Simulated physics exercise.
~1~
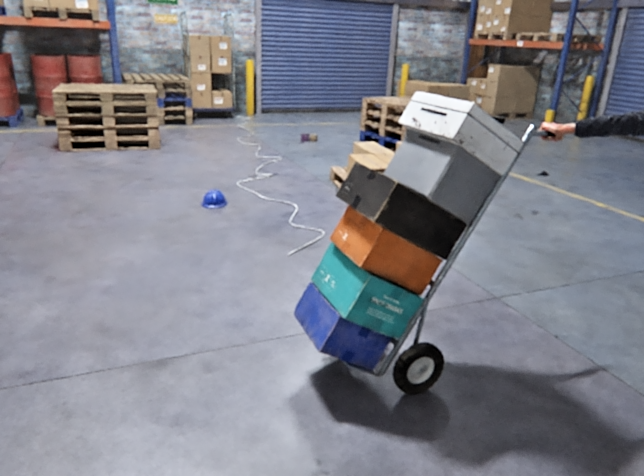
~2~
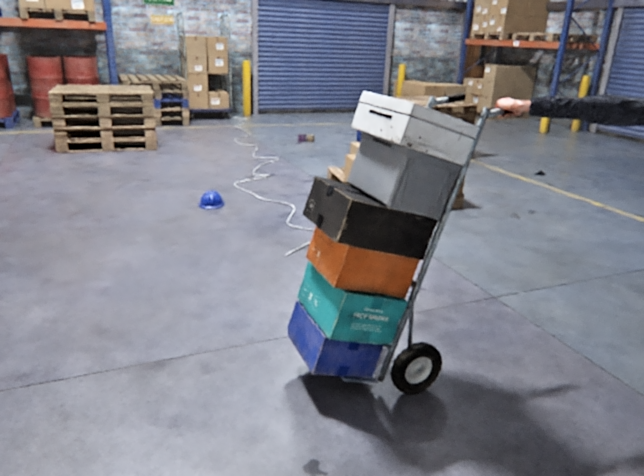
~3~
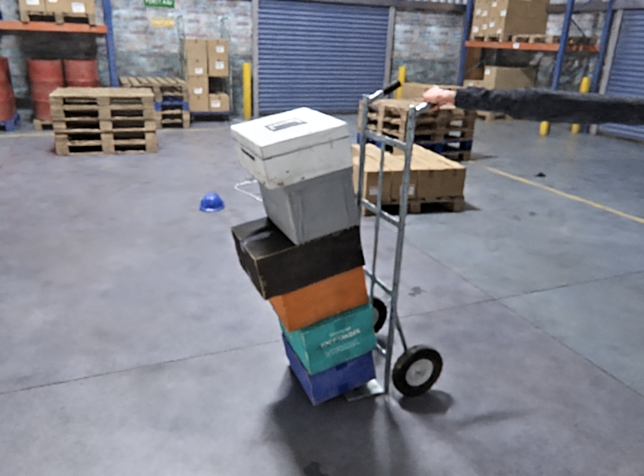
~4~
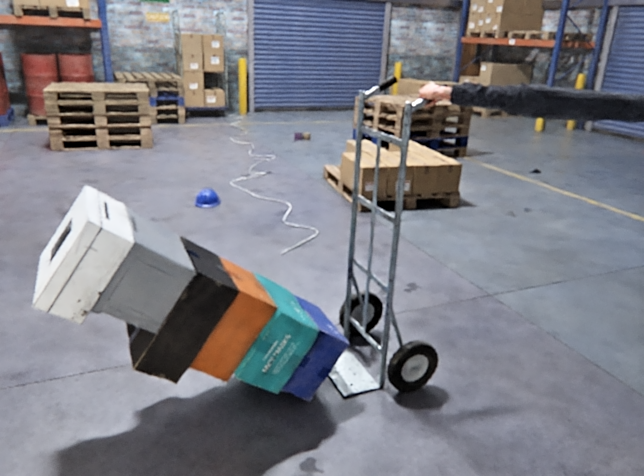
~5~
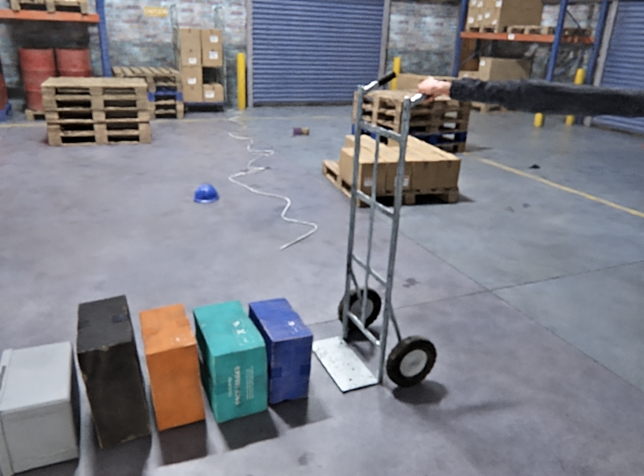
The clip shows a hand tipping a loaded hand truck upright in a warehouse, its stack of coloured boxes leaning left and toppling off together. The truck stays standing empty while the grey, black, orange, turquoise and blue boxes end in a row on the floor, the white one out of view.
